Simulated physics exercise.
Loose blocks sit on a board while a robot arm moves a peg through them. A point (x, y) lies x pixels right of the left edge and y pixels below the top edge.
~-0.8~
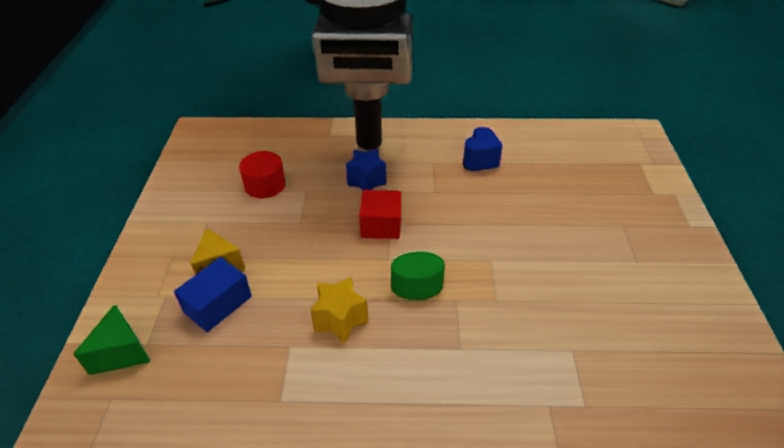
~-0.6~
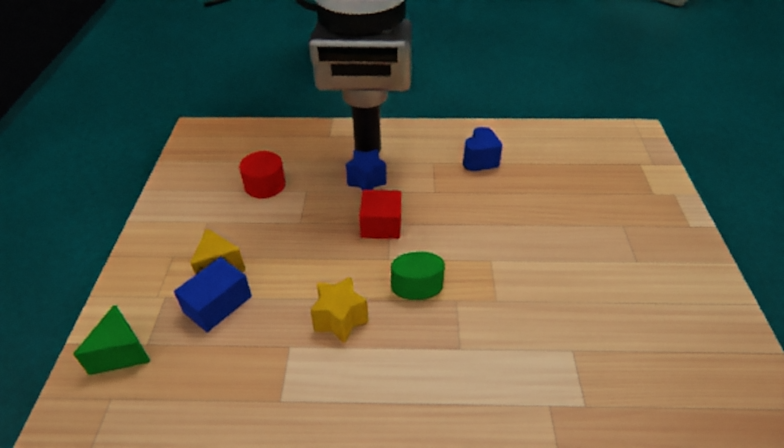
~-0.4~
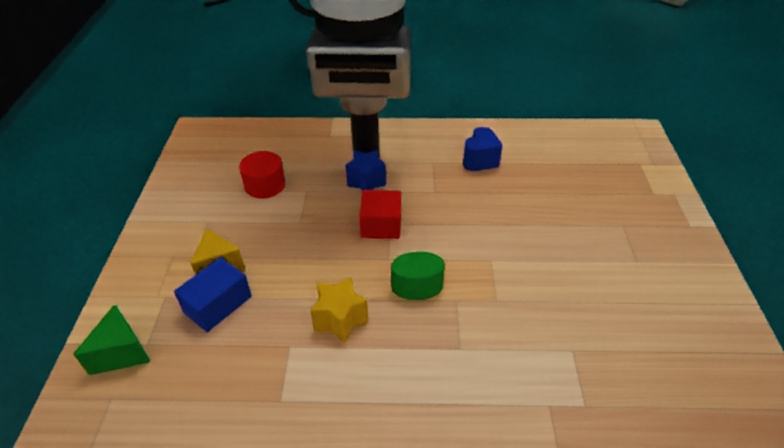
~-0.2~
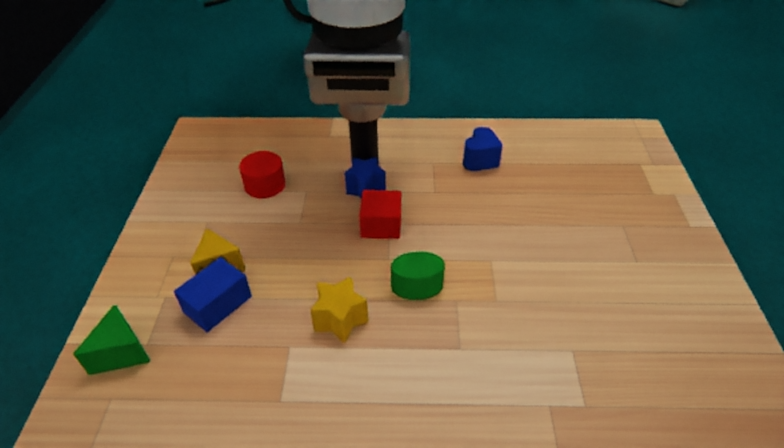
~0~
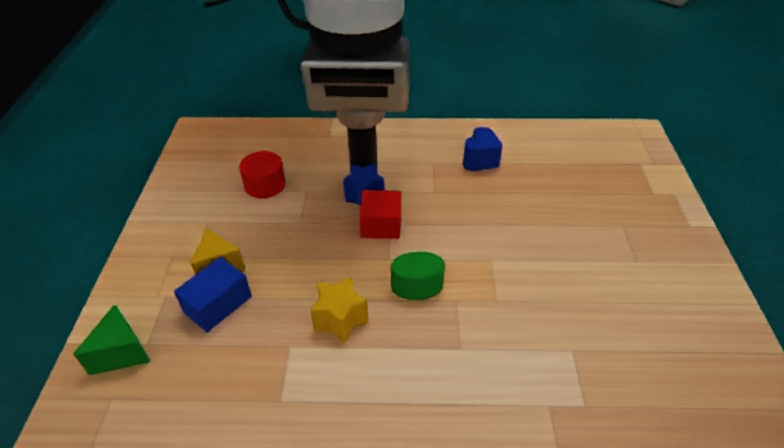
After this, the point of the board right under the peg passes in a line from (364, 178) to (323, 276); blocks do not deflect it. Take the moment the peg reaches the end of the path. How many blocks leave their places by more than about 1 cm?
Count: Two.
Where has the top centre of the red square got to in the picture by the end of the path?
I'd say the red square ends with its top centre at (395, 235).
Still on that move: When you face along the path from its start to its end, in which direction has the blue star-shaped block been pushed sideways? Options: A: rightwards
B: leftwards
The one that fits is B, leftwards.
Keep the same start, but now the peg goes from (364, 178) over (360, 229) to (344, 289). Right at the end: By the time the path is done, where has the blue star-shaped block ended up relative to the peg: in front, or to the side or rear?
The block stays ahead.
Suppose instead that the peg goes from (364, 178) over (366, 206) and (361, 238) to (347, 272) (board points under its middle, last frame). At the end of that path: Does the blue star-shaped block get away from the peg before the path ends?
It seems not.
On the path given first. One third of the way, peg (350, 200); blue star-shaped block (353, 207); red square (387, 221), turned 55° anticlockwise.
Two thirds of the way, peg (336, 232); blue star-shaped block (354, 241), turned 50° anticlockwise; red square (395, 235), turned 90° anticlockwise.
At the end, peg (321, 268); yellow star-shaped block still; blue star-shaped block (357, 253), turned 75° anticlockwise; red square (395, 235), turned 90° anticlockwise.
